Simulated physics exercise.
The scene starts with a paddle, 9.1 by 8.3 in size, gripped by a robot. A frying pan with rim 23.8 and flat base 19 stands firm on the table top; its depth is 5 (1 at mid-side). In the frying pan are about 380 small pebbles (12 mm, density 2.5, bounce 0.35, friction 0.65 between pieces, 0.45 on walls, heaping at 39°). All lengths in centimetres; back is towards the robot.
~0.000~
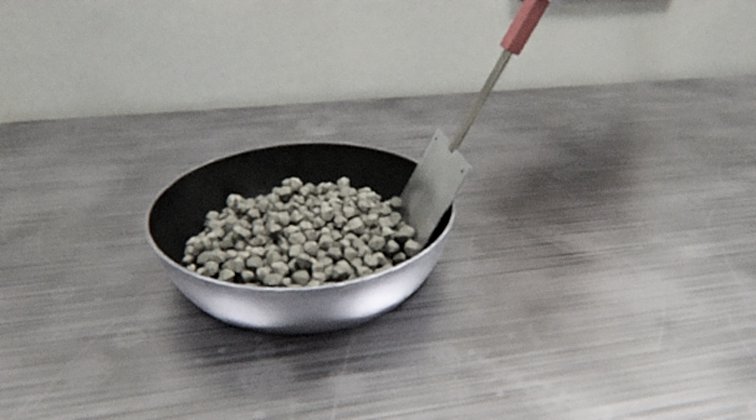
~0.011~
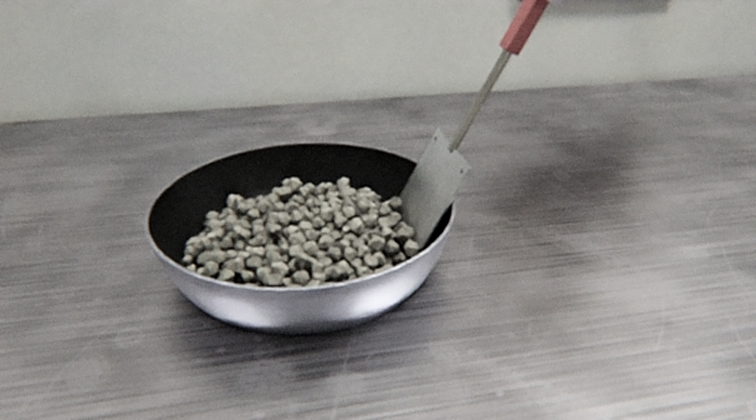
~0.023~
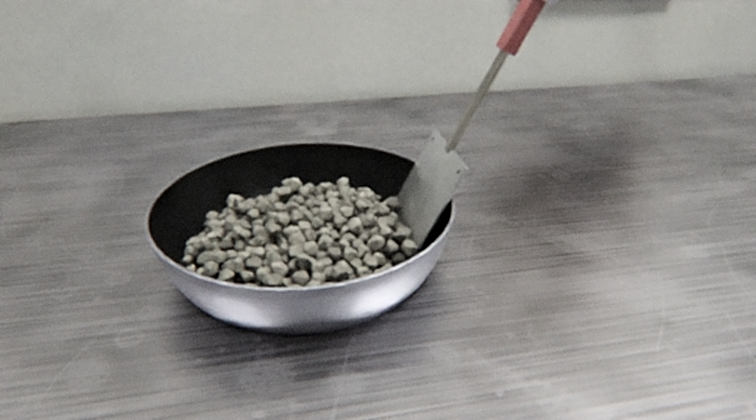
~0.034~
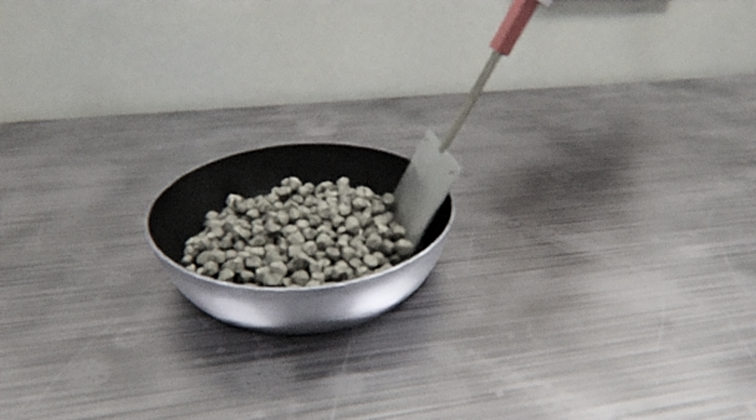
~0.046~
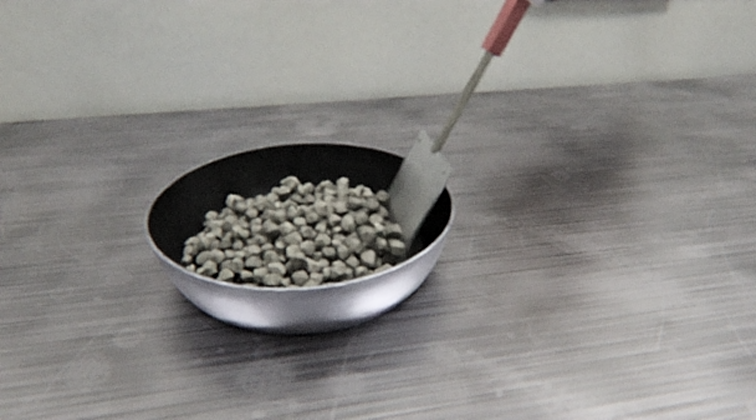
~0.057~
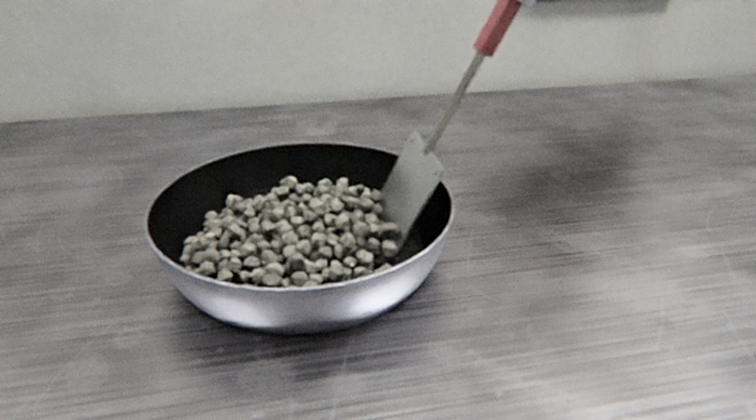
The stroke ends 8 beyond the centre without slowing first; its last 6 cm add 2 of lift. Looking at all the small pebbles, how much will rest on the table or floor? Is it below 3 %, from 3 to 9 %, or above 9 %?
Above 9 %.
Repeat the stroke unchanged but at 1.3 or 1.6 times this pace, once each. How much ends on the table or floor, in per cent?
Some 20 and 25 per cent.
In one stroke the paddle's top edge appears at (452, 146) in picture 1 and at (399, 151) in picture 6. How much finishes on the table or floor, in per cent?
Around 30 per cent finishes there.
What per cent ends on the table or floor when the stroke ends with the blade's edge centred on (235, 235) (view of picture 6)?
Estimate: Approx. 0 %.
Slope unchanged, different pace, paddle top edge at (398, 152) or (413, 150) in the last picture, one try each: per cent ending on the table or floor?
Roughly 30 per cent, then roughly 25 per cent.
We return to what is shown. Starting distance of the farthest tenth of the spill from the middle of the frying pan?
That works out to near 25 cm.
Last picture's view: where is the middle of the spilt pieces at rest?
(95, 264), roughly.
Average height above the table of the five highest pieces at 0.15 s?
I'd put it close to 5 cm.
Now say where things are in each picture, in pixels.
The first picture shows the paddle top edge at (454, 147), sloping 63°; upper third of the load around (309, 227), from x 190 to 415, top at y 185; 385 in the frying pan.
The second picture shows the paddle top edge at (453, 147), sloping 63°; upper third of the load around (310, 227), from x 190 to 415, top at y 185.
The third picture shows the paddle top edge at (450, 147), sloping 63°; upper third of the load around (309, 227), from x 190 to 415, top at y 185.
The fourth picture shows the paddle top edge at (444, 148), sloping 63°; upper third of the load around (309, 226), from x 190 to 415, top at y 185.
The fifth picture shows the paddle top edge at (436, 148), sloping 63°; upper third of the load around (310, 225), from x 190 to 415, top at y 185.
The sixth picture shows the paddle top edge at (428, 149), sloping 63°; upper third of the load around (309, 224), from x 185 to 415, top at y 185; 385 in the frying pan.
After 0.15 s, sloping 63°, highest piece 5 above the table; 385 in the frying pan.
After 0.24 s, sloping 63°, highest piece 6 above the table; 385 in the frying pan.
After 0.49 s, sloping 63°, highest piece 7 above the table; 337 in the frying pan, 39 on the table or floor, 9 on the blade or in flight.
After 1.54 s, sloping 63°, highest piece 6 above the table; 333 in the frying pan, 52 on the table or floor.
In the end, 333 in the frying pan, 52 on the table or floor. That is 14 % on the table or floor.
